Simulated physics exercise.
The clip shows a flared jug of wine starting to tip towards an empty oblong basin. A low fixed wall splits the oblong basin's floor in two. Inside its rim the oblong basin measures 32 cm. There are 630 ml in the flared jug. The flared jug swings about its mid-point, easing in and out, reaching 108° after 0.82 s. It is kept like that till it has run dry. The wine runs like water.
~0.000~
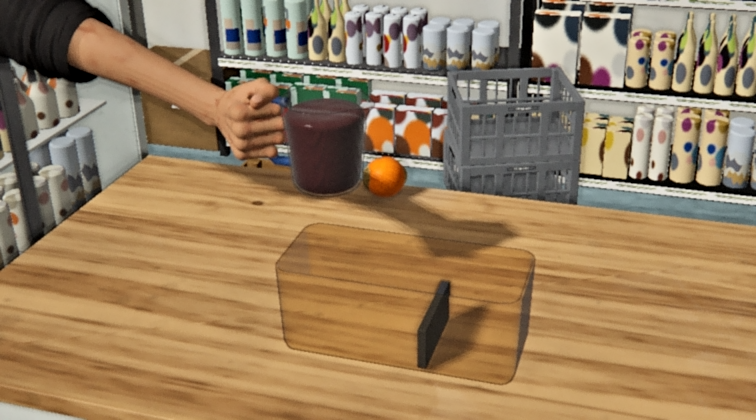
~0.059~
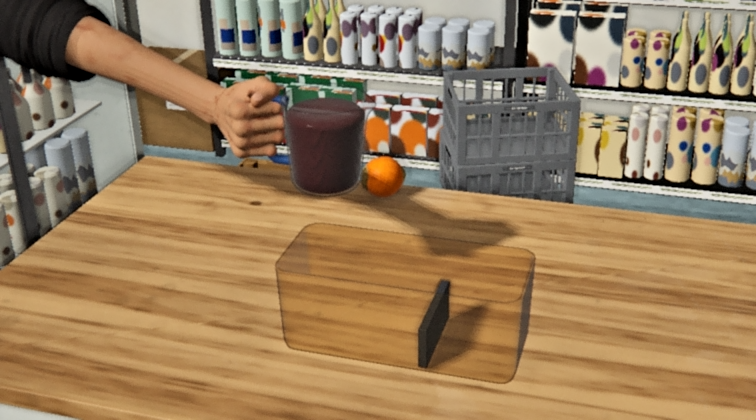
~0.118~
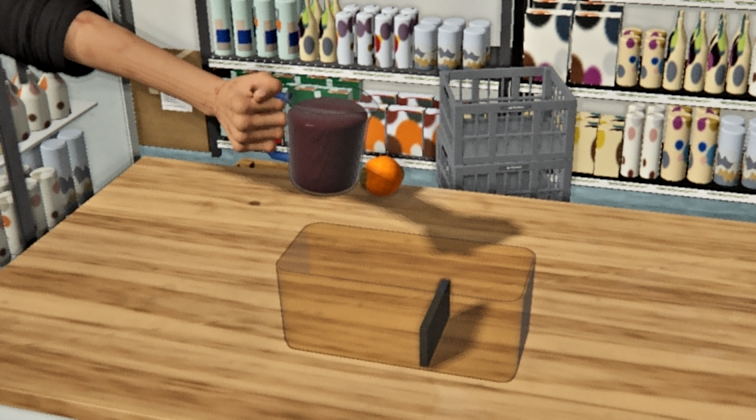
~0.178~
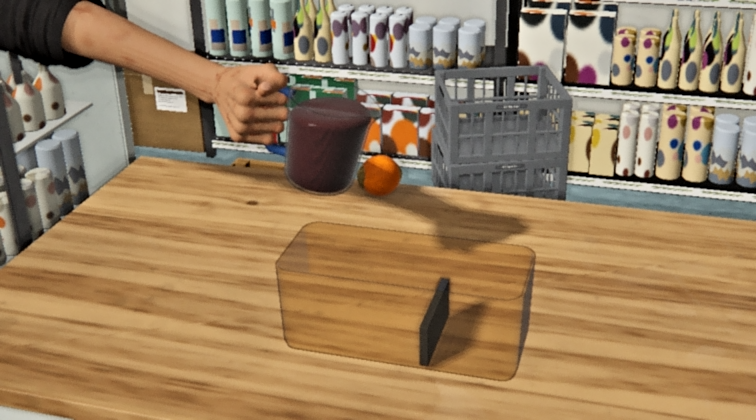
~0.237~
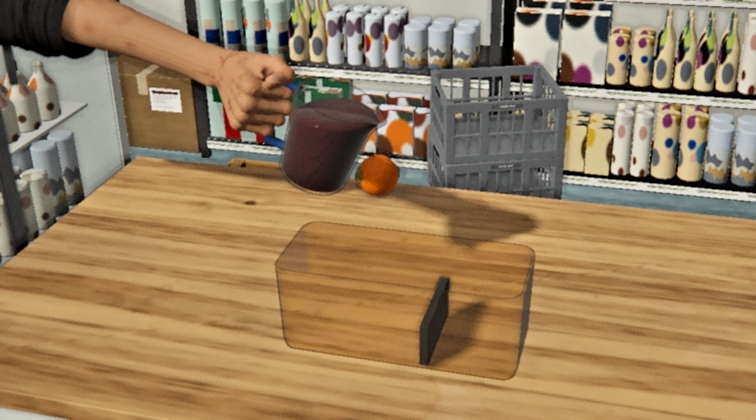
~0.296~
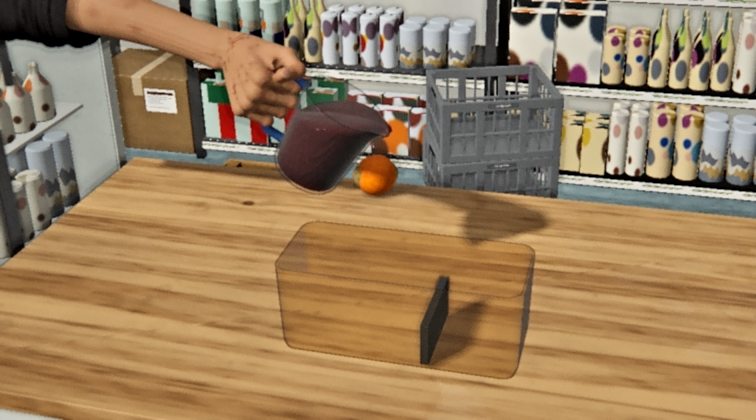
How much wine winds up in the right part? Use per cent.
The far part has some 38 per cent.
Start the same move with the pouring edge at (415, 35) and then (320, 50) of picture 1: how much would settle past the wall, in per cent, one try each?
In turn about 70 and 0 per cent.
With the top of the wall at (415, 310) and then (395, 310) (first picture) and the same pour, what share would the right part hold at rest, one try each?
First 85, then 90 per cent.
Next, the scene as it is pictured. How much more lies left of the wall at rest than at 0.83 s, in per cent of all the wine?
Near 22 in a hundred.
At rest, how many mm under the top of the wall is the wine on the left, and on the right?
Left about 44 mm, right about 42 mm.
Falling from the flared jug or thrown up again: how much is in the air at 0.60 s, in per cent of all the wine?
Some 28 per cent.
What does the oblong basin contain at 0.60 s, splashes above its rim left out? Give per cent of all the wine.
About 18 per cent.
Then, 0.60 s in, the tilt is 90° and 55 per cent is still to pour, 2 is left of the wall and 15 right of it.
Then, 0.83 s in, the tilt is 108° and 10 per cent is still to pour, 38 is left of the wall and 37 right of it.
Then, 1.06 s in, the tilt is 108° and 0 per cent is still to pour, 60 is left of the wall and 38 right of it.
Then, 1.32 s in, the tilt is 108° and 0 per cent is still to pour, 61 is left of the wall and 38 right of it.
Finally, 61 per cent lies left of the wall, 38 right of it and 1 outside.
